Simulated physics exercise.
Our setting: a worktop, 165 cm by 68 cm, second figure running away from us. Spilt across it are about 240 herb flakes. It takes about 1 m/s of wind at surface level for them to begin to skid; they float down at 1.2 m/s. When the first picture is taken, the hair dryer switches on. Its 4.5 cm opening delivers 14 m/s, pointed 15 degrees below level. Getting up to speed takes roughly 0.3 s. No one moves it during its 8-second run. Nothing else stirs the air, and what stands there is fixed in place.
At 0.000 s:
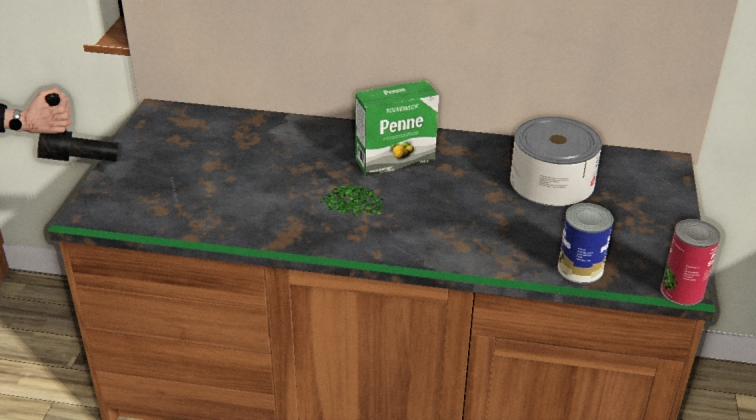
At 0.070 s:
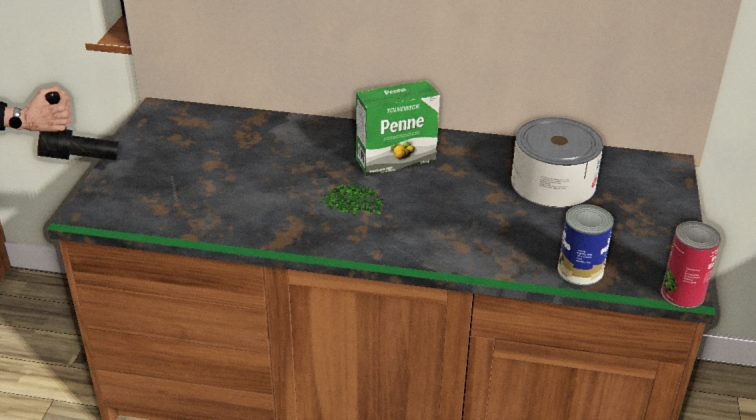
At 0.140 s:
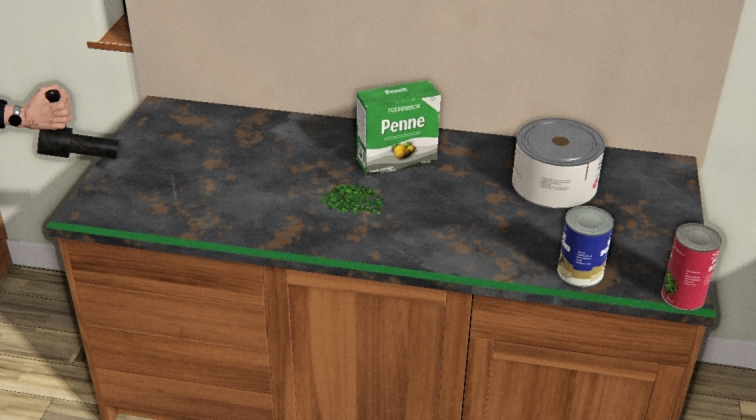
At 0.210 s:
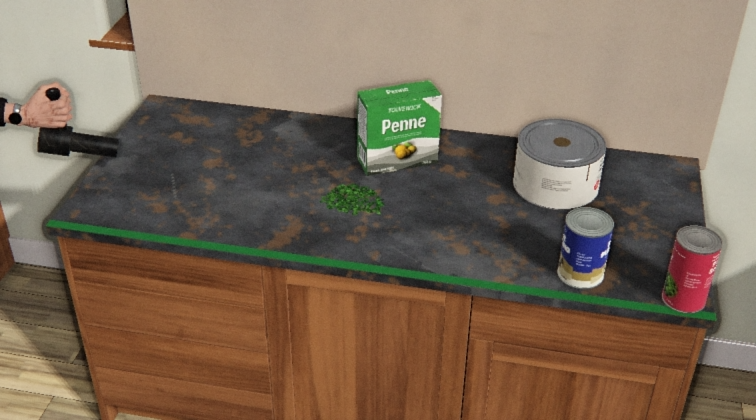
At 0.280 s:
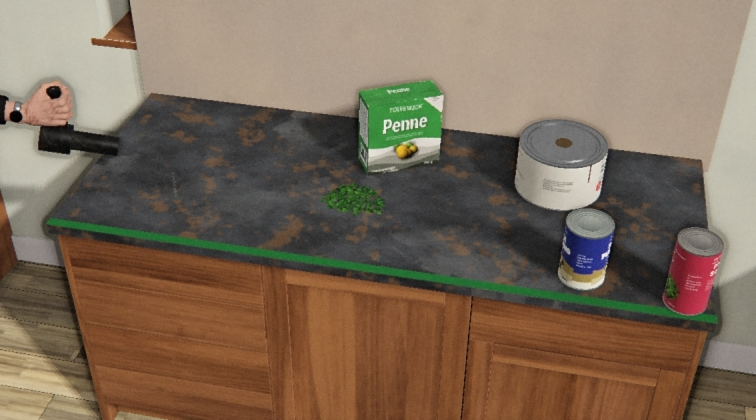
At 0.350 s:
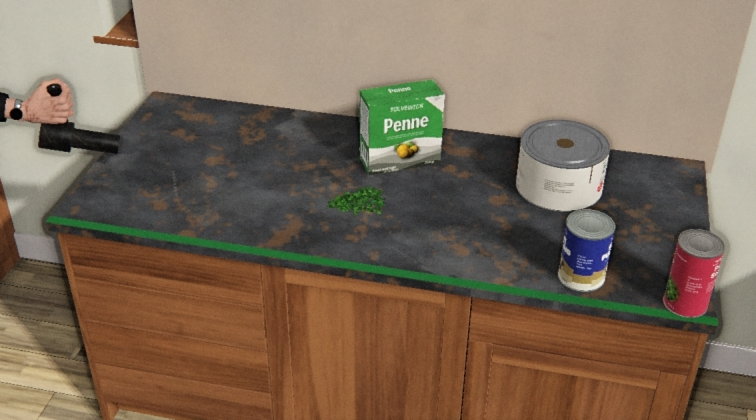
A hand holds a black hair dryer as the green flakes shift slightly to the right.
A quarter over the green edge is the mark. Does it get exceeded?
No, it is not passed.
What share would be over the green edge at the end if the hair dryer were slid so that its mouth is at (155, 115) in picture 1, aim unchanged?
That gives roughly 0 % in the end.
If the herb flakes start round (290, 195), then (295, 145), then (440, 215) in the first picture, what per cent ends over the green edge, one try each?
First try 0 %, second 0 %, third 0 %.
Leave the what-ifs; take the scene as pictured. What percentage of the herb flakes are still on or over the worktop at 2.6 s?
About 40 %.
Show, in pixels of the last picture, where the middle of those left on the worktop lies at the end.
The middle is around pixel (612, 267).
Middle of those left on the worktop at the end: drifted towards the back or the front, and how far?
It has shifted to the near edge, by around 10 cm.
After 1.6 s, 0 % are over the green edge; the middle of those still in play is near (622, 259); 34 % have settled or left.
After 2.6 s, 0 % are over the green edge; the middle of those still in play is near (648, 268); 58 % have settled or left.
After 4.4 s, 0 % are over the green edge; the middle of those still in play is near (623, 268); 78 % have settled or left.
After 8.0 s, at the end, 0 % are over the green edge; the middle of those still in play is near (612, 267).
